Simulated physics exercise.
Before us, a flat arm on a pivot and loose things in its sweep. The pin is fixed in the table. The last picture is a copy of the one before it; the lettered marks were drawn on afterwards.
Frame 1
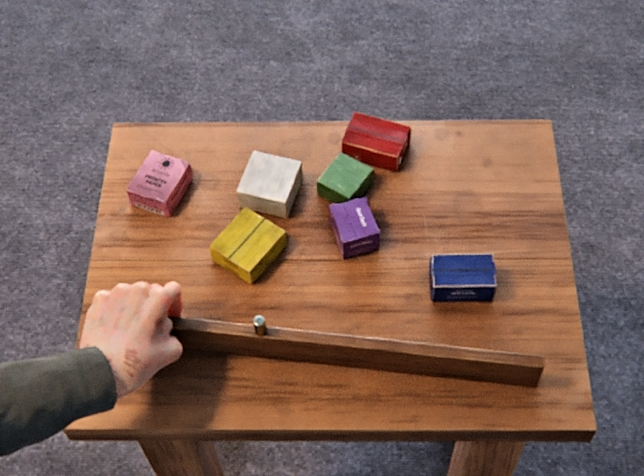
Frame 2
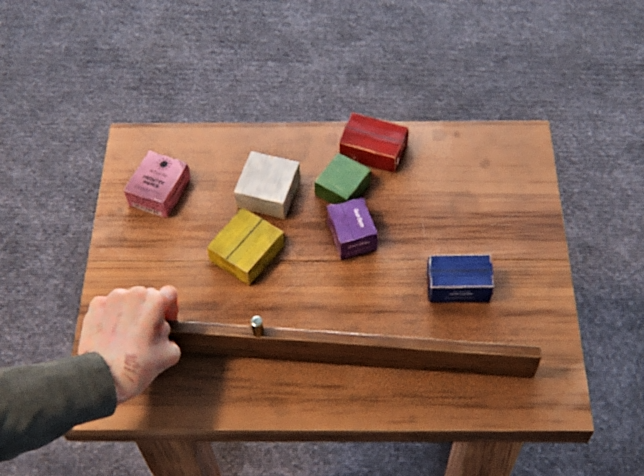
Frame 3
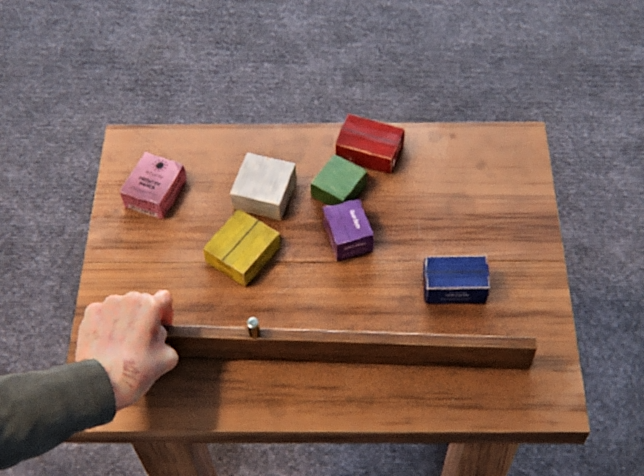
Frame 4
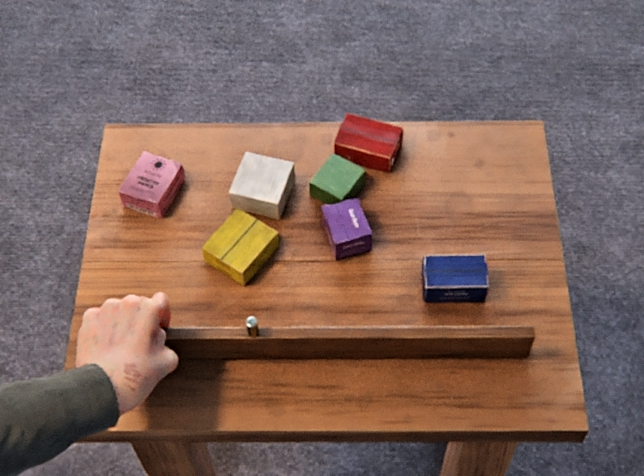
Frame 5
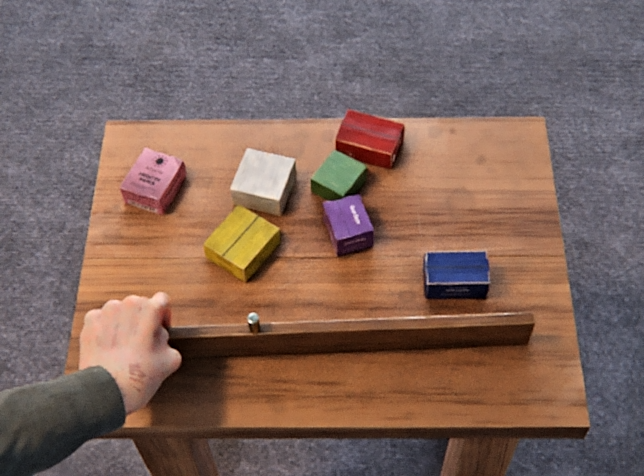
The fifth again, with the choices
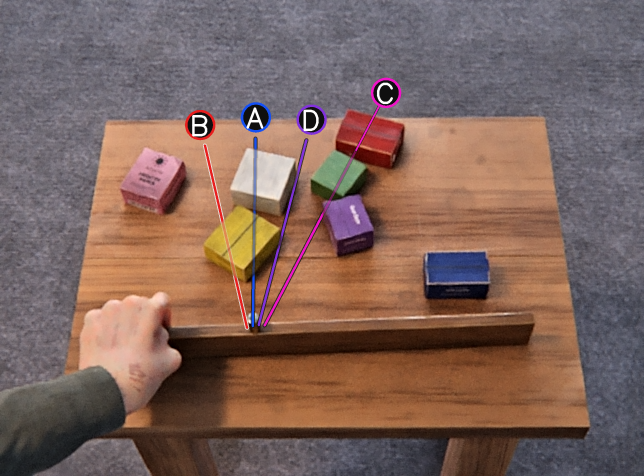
On a wooden table scattered with colorful boxes and blocks, a hand held the left end of a long wooden bar and slowly swung its right end a little way toward the blue box.
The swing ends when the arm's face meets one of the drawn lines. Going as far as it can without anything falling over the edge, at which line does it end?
No farther than C.
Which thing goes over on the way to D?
The red box goes over.
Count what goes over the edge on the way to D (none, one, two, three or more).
By then, one.
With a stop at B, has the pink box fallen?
No.
On the marked copy, A at (254, 226); B at (224, 231); C at (313, 233); D at (284, 227).
Following C. Soon after the start, arm (384, 273); blue box (434, 242); red box (369, 140).
Later, arm (348, 234); green block (336, 175); blue box (376, 190).
In the end, arm (314, 217); red box (345, 119); green block (296, 145); nothing has fallen.
As for the rest, A drops the red box; B drops the red box; D drops the red box.
